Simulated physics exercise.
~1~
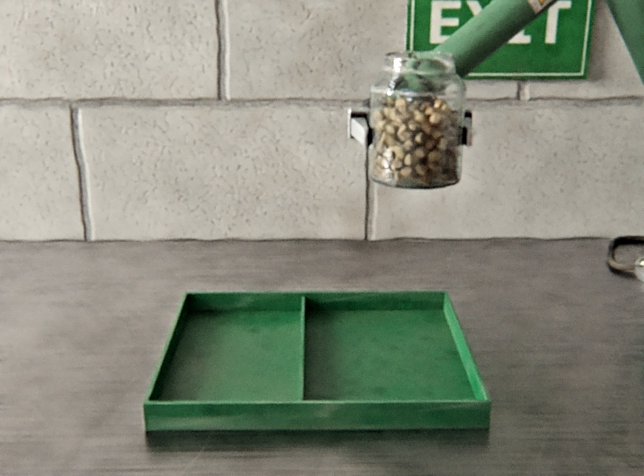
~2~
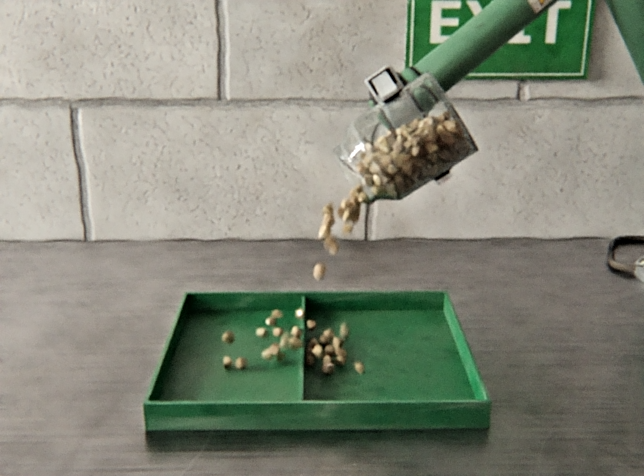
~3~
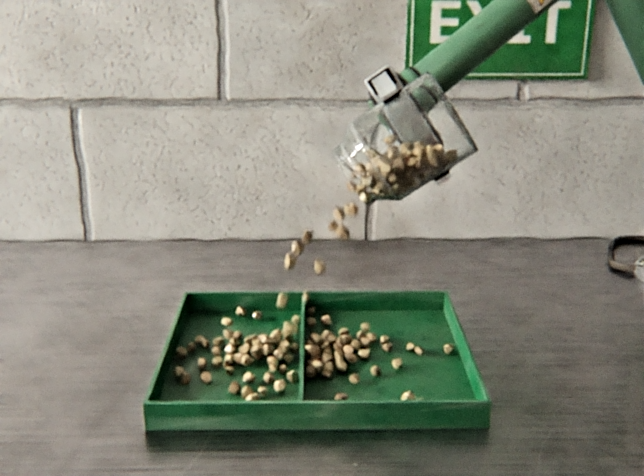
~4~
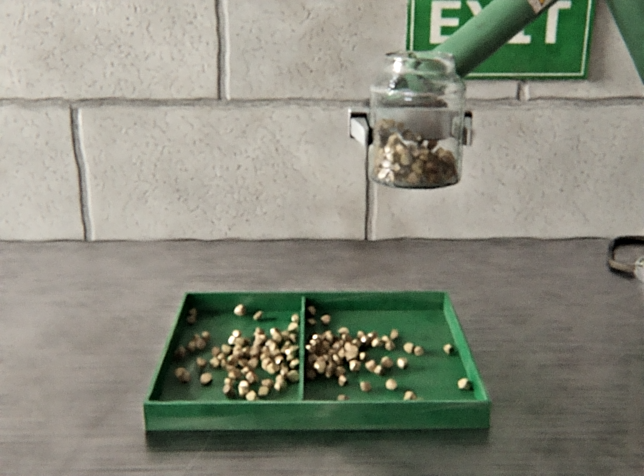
A robot arm tipping a clear jar of small pebbles over a divided green tray, then righting it still partly full.
